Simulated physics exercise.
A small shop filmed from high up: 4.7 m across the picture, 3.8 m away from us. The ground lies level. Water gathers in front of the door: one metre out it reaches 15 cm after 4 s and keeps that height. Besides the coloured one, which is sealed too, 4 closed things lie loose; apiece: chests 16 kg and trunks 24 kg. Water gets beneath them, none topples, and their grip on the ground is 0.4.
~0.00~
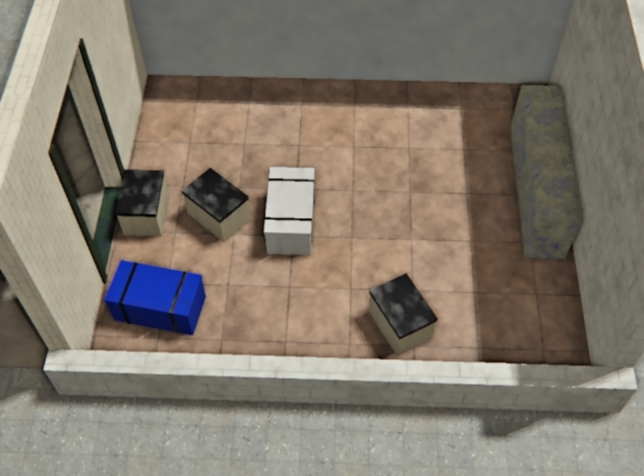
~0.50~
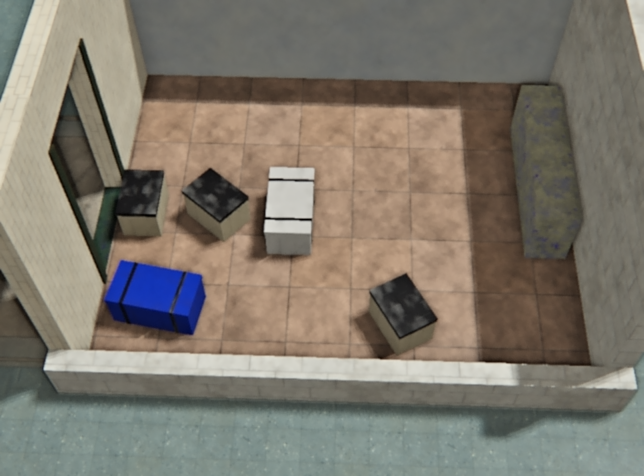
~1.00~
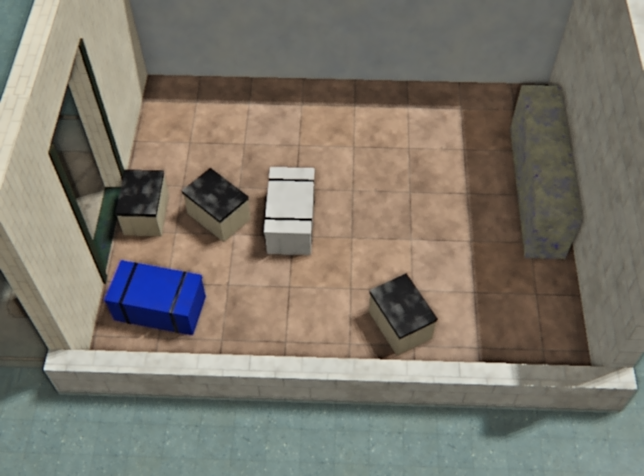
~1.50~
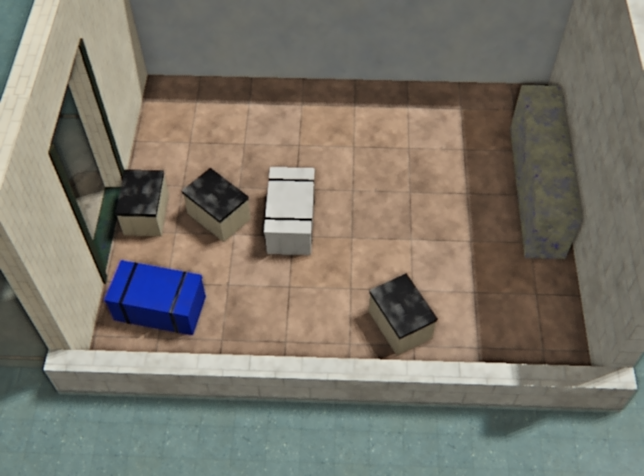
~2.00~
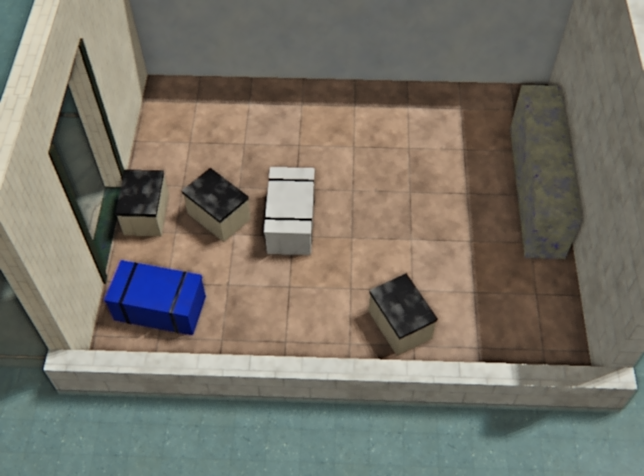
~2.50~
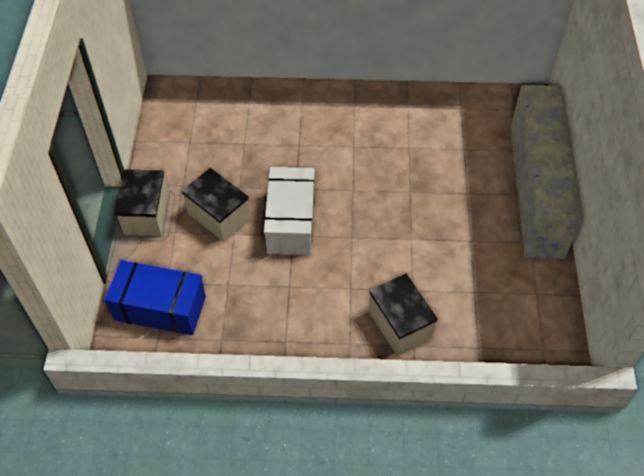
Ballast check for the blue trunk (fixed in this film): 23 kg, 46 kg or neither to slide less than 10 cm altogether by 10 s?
For it, only the larger load is enough.
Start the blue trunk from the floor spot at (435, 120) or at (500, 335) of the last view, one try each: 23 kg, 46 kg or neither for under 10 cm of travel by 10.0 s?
In that order: The smaller is enough; the smaller is enough.
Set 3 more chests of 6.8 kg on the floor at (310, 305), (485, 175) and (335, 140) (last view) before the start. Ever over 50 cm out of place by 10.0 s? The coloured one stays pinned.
In that order: Over, under, less.
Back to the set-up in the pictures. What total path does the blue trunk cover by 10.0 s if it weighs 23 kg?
Some 50 cm in all.
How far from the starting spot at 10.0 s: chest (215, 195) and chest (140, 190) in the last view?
In turn: 60 cm, 80 cm.
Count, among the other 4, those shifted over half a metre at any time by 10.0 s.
I count 2.
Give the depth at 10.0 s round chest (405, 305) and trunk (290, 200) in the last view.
Roughly 4 and 4 cm.
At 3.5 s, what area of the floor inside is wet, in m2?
Some 1.0 m2.
After 3.5 s the blue trunk would be 0 cm from its start with 23 kg and 0 cm from its start with 46 kg; 1 cm of water round it then.
After 4.5 s the blue trunk would be 0 cm from its start with 23 kg and 0 cm from its start with 46 kg; 3 cm of water round it then.
After 7.0 s the blue trunk would be 38 cm from its start with 23 kg and 0 cm from its start with 46 kg; 5 cm of water round it then.
After 10.0 s the blue trunk would be 47 cm from its start with 23 kg and 0 cm from its start with 46 kg; 5 cm of water round it then.
